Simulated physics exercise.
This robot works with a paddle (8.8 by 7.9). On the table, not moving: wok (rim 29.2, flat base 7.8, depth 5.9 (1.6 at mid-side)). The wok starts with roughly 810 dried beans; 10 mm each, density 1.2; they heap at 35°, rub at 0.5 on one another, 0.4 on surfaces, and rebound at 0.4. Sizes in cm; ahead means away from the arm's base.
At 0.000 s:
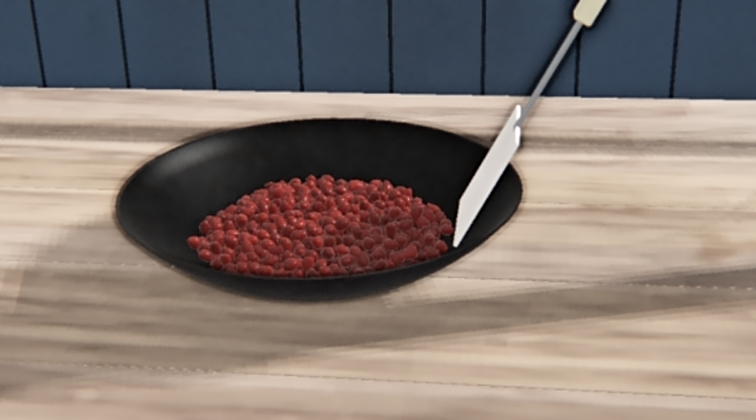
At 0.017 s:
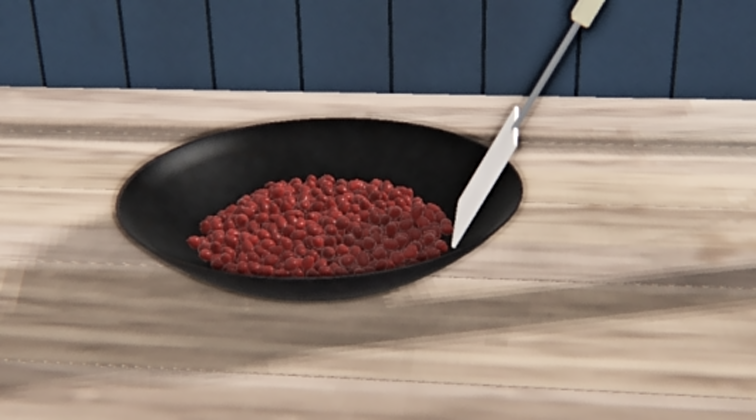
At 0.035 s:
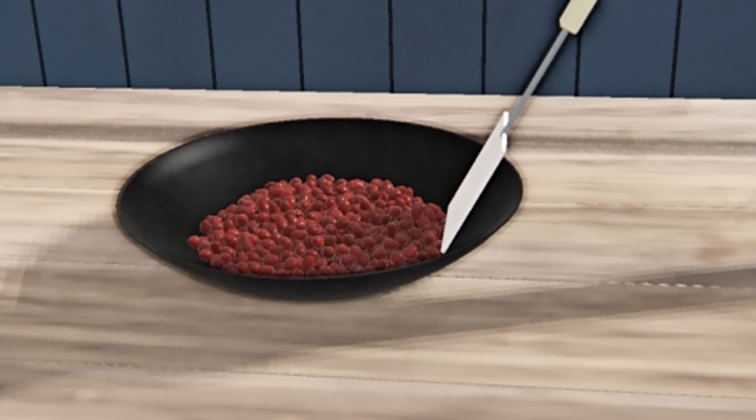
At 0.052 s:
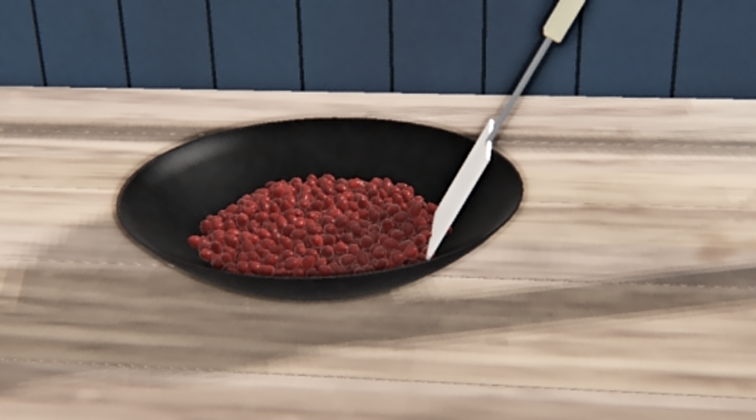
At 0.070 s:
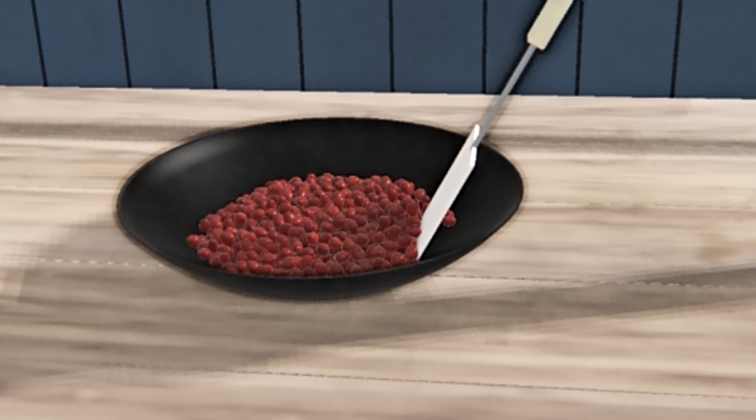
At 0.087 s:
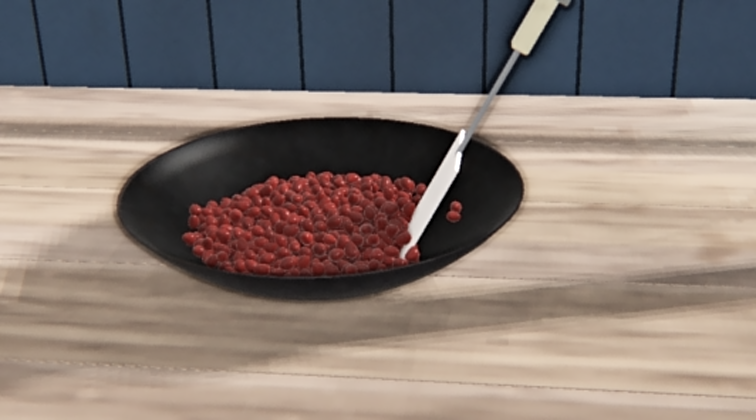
On a pale wooden table, a paddle with a light handle moved left through the heap of red beans in a black wok, nudging them slightly, while a few ended up on its right side.
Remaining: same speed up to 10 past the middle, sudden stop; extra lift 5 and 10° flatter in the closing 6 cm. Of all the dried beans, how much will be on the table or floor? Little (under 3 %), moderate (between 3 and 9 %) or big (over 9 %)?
Answer: Big; over 9 % of the dried beans finish on the table or floor.
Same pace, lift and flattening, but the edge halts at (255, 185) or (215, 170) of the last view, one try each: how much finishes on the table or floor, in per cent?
About 0 and 10 per cent.
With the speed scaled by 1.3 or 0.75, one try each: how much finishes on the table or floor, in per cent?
About 30 and 15 per cent.
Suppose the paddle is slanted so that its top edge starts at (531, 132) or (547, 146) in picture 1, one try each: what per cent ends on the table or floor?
About 25 and 20 per cent.
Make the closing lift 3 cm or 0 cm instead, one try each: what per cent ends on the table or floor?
Some 30 and 30 per cent.
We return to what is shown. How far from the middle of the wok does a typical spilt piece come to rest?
About 24 cm.
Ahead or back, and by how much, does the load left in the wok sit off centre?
Some 4.5 cm ahead.
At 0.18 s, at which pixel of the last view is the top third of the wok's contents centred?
Around (244, 207).
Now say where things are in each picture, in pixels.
Paddle top edge at (518, 124), sloping 62°; upper third of the load around (324, 220), from x 195 to 445, top at y 180; 813 in the wok, in the first picture.
Paddle top edge at (516, 125), sloping 62°; upper third of the load around (324, 219), from x 195 to 445, top at y 180, in the second picture.
Paddle top edge at (505, 131), sloping 62°; upper third of the load around (324, 219), from x 195 to 445, top at y 180, in the third picture.
Paddle top edge at (490, 139), sloping 62°; upper third of the load around (326, 218), from x 195 to 445, top at y 180, in the fourth picture.
Paddle top edge at (475, 145), sloping 62°; upper third of the load around (325, 216), from x 195 to 450, top at y 180, in the fifth picture.
Paddle top edge at (460, 150), sloping 62°; upper third of the load around (318, 213), from x 190 to 455, top at y 175; 813 in the wok, in the sixth picture.
By 0.18 s, sloping 62°, highest piece 6 above the table; 813 in the wok.
By 0.28 s, sloping 59°, highest piece 8 above the table; 803 in the wok, 10 on the blade or in flight.
By 0.53 s, sloping 52°, highest piece 7 above the table; 617 in the wok, 164 on the table or floor, 32 on the blade or in flight.
By 1.58 s, sloping 52°, highest piece 7 above the table; 617 in the wok, 196 on the table or floor.
Final count, 617 in the wok, 196 on the table or floor. That is 24 % on the table or floor.
